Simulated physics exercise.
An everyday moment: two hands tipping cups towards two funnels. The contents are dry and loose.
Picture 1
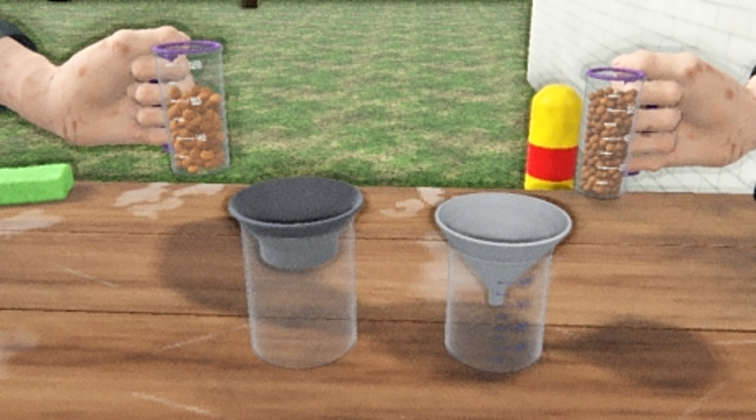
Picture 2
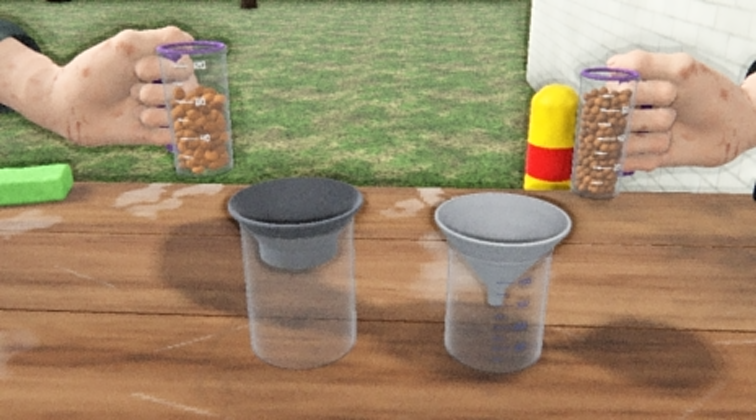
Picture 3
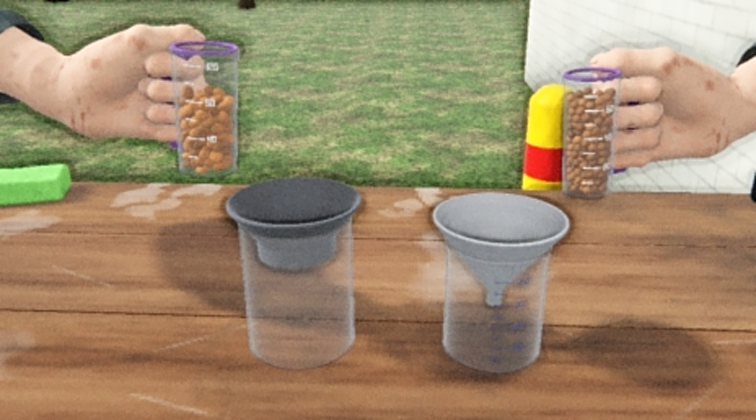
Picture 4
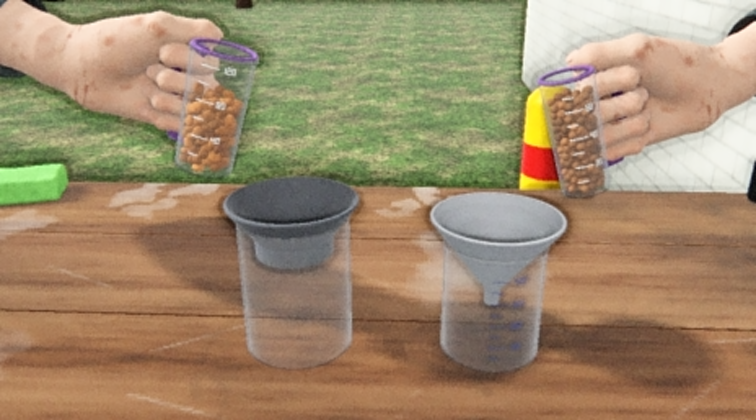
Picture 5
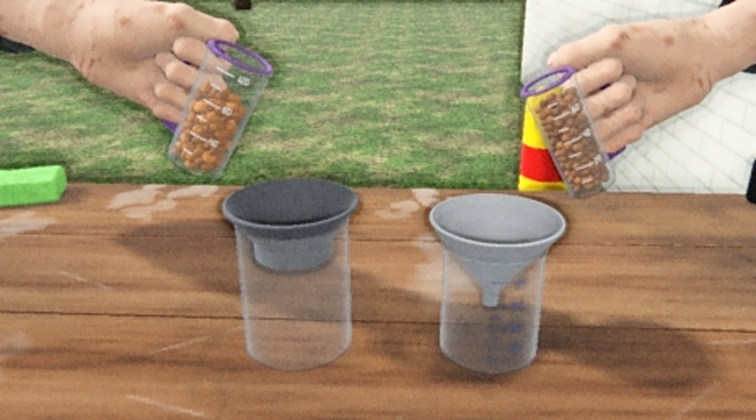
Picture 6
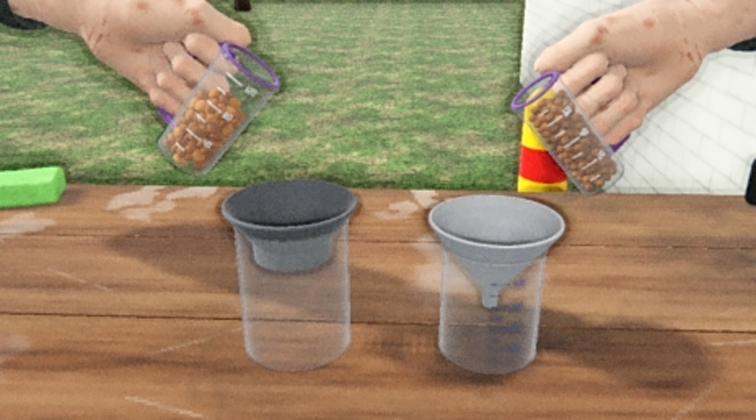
Two hands held clear cups of small brown pieces above a wooden table, then gradually tilted them inward toward two gray funnels set in clear containers, with the pieces still inside the cups.
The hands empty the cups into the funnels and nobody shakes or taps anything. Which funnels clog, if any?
The left funnel lets everything through; the right one jams.
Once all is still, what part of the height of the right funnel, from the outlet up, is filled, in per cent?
It comes to 80 per cent or so.
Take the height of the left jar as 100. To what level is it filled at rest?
Some 15 per cent.
Then, 0.44 s past the last view, left, all still in the cup; right, all still in the cup.
Then, 0.82 s past the last view, left, all still in the cup; right, most still in the cup, a small part in or over the funnel.
Then, 1.15 s past the last view, left, about half still in the cup, about a quarter in or over the funnel, about a third down in the jar; right, about a quarter still in the cup, most in or over the funnel, a stray few down in the jar.
Finally, left, all down in the jar; right, nearly all stuck in the funnel, a stray few down in the jar.
